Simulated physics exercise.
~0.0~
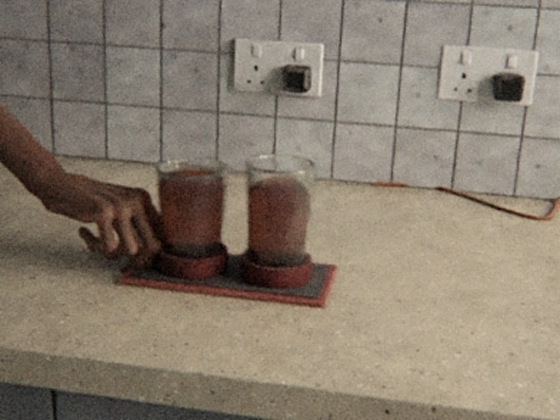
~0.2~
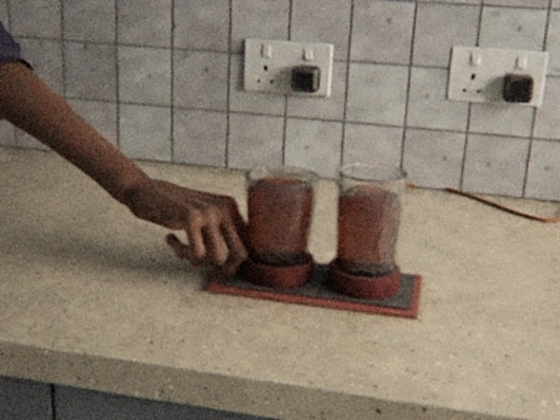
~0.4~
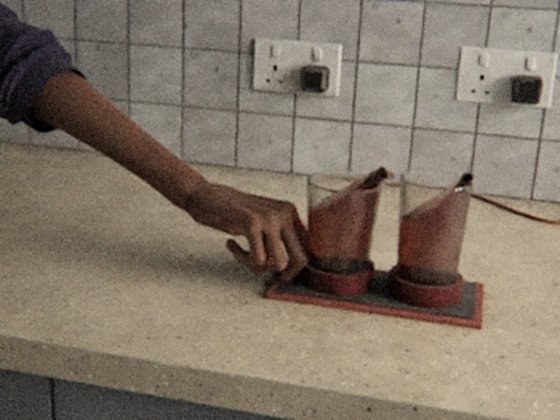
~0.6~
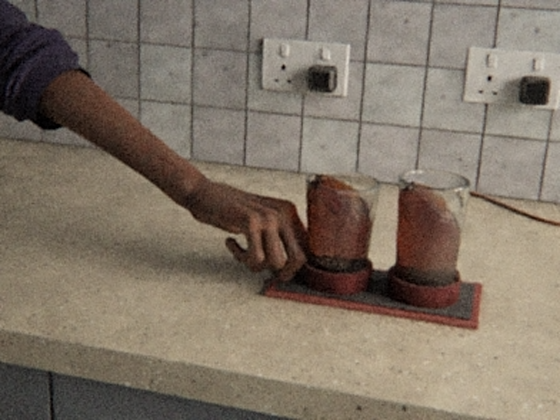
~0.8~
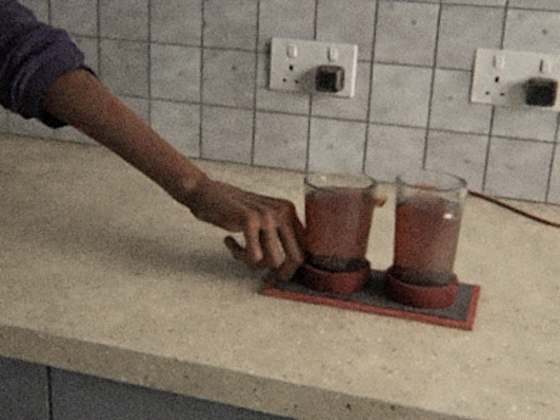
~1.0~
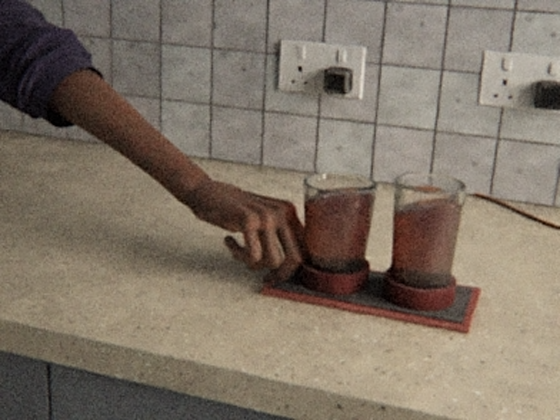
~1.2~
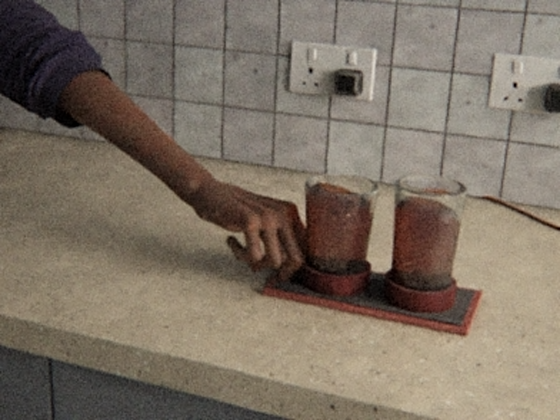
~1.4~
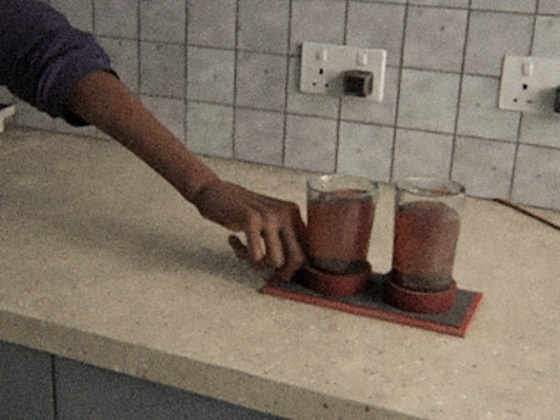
A dark red-edged tray carrying two open, clear glasses of reddish-brown tea, each set in a red holder, sits on a speckled beige counter, seen from slightly above. Behind it are pale grey wall tiles, two white sockets with black plugs, and a thin reddish cord at the right. A hand at the tray's left end, its arm in a dark purple sleeve, accompanies it as it glides right. The tray stops abruptly, and the tea surges up the right sides of both glasses, reaching their rims. It sloshes back and gradually calms while the hand stays beside the still tray and the view drifts slightly.
